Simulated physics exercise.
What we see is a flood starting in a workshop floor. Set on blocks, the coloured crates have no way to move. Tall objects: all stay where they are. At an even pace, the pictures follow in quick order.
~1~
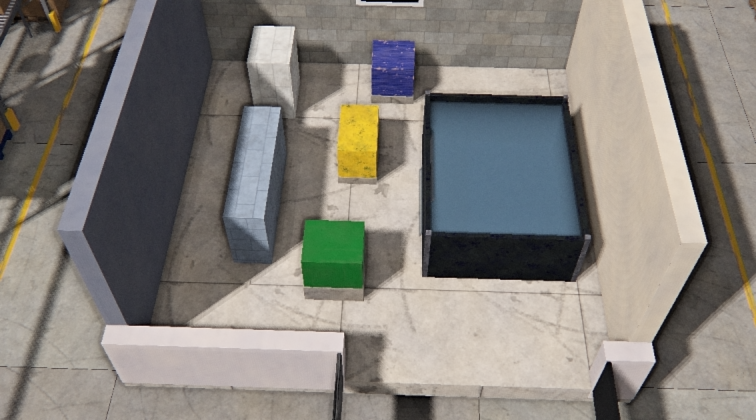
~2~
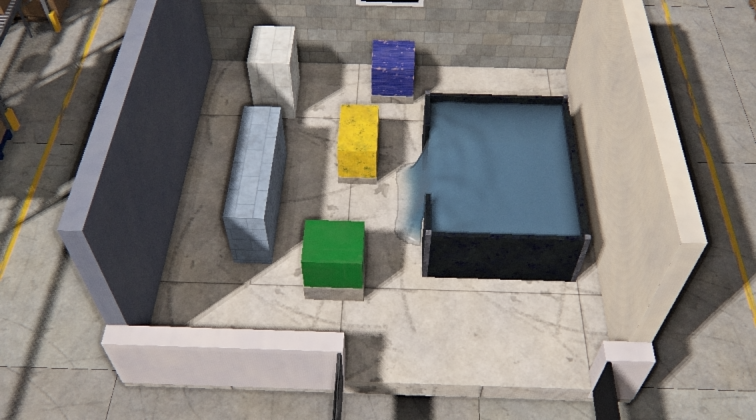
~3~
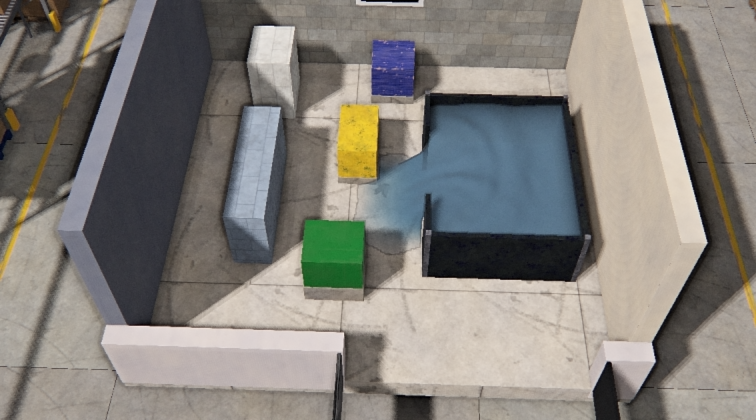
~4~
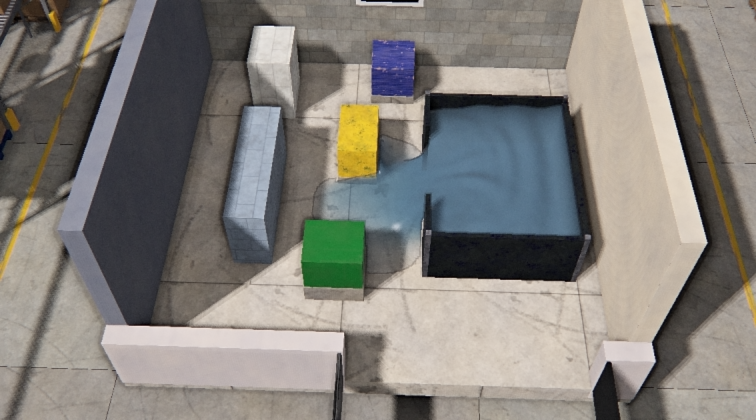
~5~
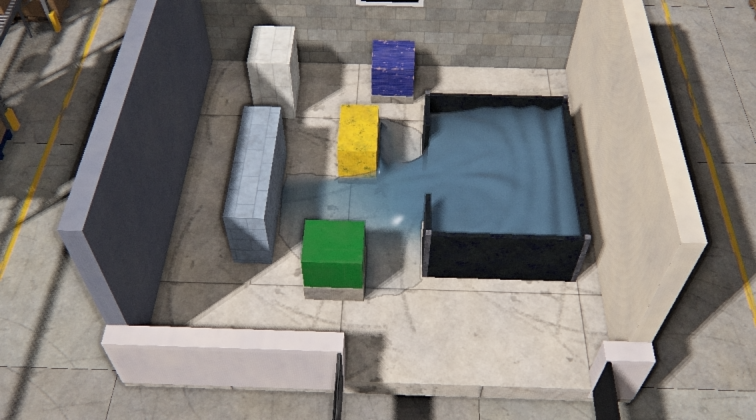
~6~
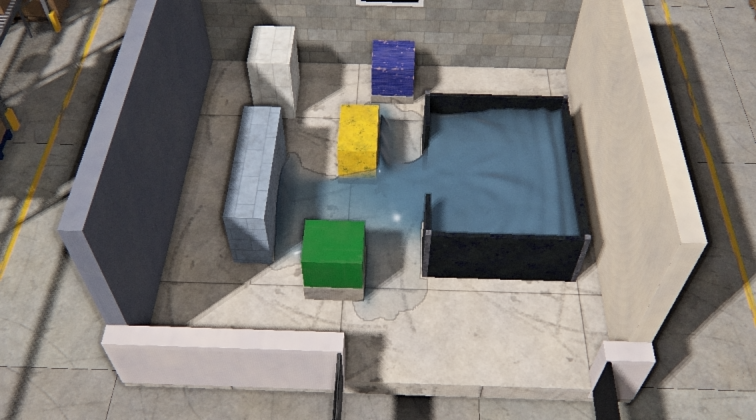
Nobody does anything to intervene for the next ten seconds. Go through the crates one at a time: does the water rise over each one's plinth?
One at a time: The green crate - water gets over; the blue crate - water gets over; the yellow crate - water gets over.
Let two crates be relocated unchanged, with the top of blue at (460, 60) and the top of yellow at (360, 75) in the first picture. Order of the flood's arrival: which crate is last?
Answer: The one in blue.
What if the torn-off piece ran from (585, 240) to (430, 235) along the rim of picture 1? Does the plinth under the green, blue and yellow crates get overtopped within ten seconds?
The green crate never gets wet; the blue crate never gets wet; the yellow crate never gets wet.
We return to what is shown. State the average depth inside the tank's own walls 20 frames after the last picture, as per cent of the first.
Near 36 in a hundred.
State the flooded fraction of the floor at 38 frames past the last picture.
I'd put it at roughly 100 per cent.
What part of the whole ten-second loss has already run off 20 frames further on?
About 10 per cent.
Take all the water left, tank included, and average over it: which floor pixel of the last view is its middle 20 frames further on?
I reckon somewhere around (398, 189).
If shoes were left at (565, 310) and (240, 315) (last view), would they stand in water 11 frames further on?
In order: Waterless and submerged.
A moment on, water covers 40 % of the floor; the green crate water round its plinth, the blue crate water round its plinth, the yellow crate water round its plinth.
Next, water covers 60 % of the floor; the green crate water round its plinth, the blue crate water round its plinth, the yellow crate water round its plinth.
Then, water covers 95 % of the floor; the green crate water round its plinth, the blue crate water round its plinth, the yellow crate water round its plinth.
Later, water covers 100 % of the floor; the green crate water round its plinth, the blue crate water round its plinth, the yellow crate water round its plinth.
In the end, water covers 100 % of the floor; the green crate was topped, the blue crate was topped, the yellow crate was topped.
